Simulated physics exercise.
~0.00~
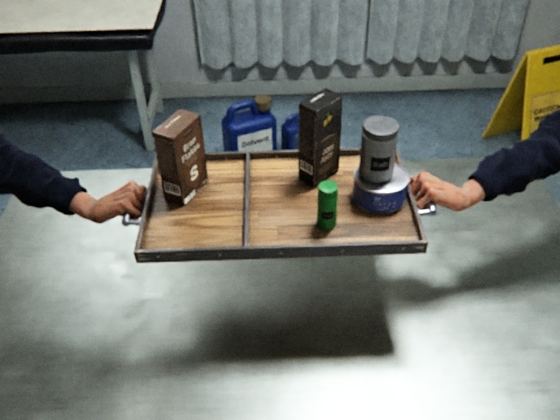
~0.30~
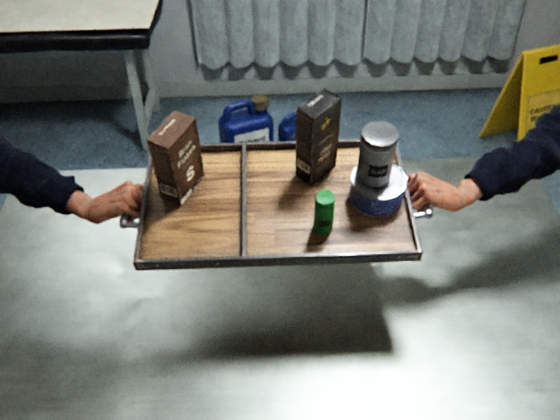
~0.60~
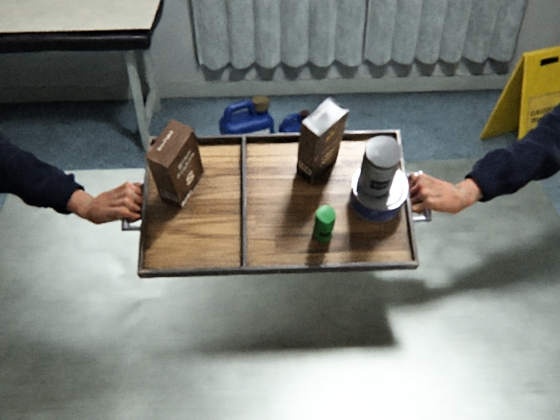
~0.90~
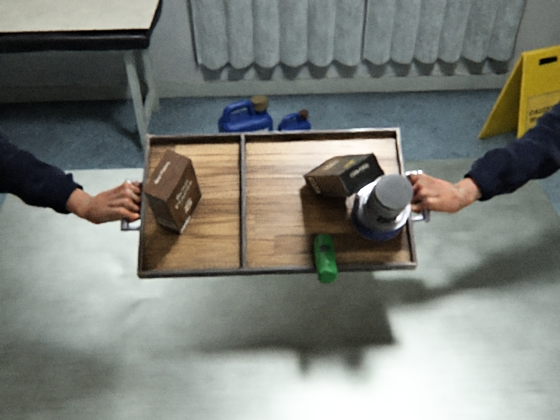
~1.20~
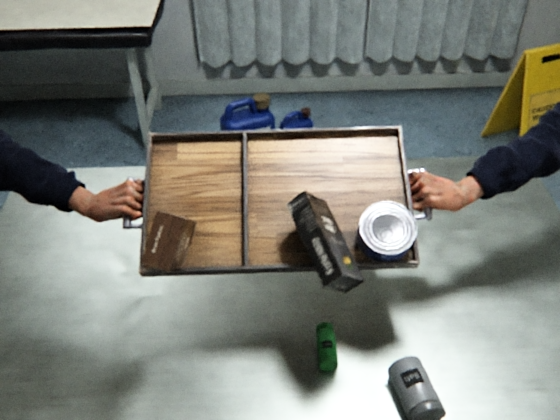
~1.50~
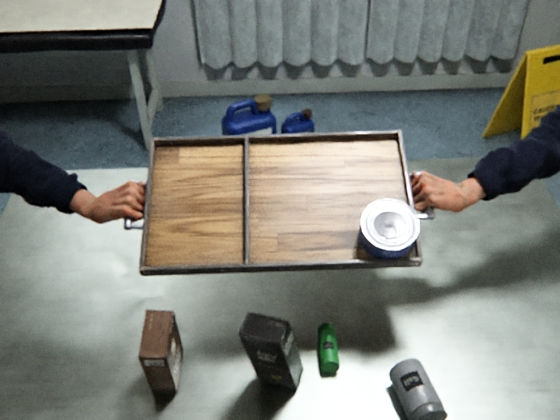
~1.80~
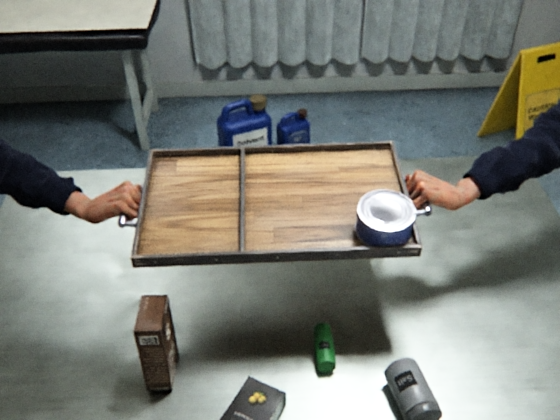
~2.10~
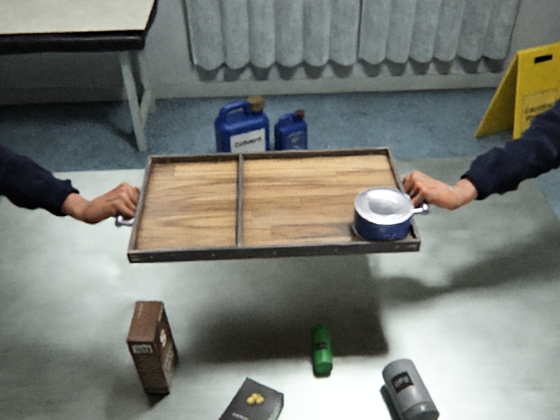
Two hands hold a wooden tray with a raised rim and a cross bar above a pale floor, seen from above and in front, with a table, grey curtain, blue containers and yellow sign behind. A brown packet stands on the left, with a black packet, a grey jar on a blue tub, and a small green shaker on the right. The tray tips towards the viewer, and the packets, jar and shaker lean, then topple and drop off the near edge. The blue tub only slides nearer the rim. The tray levels back, holding the tub alone, with the rest lying or standing below.
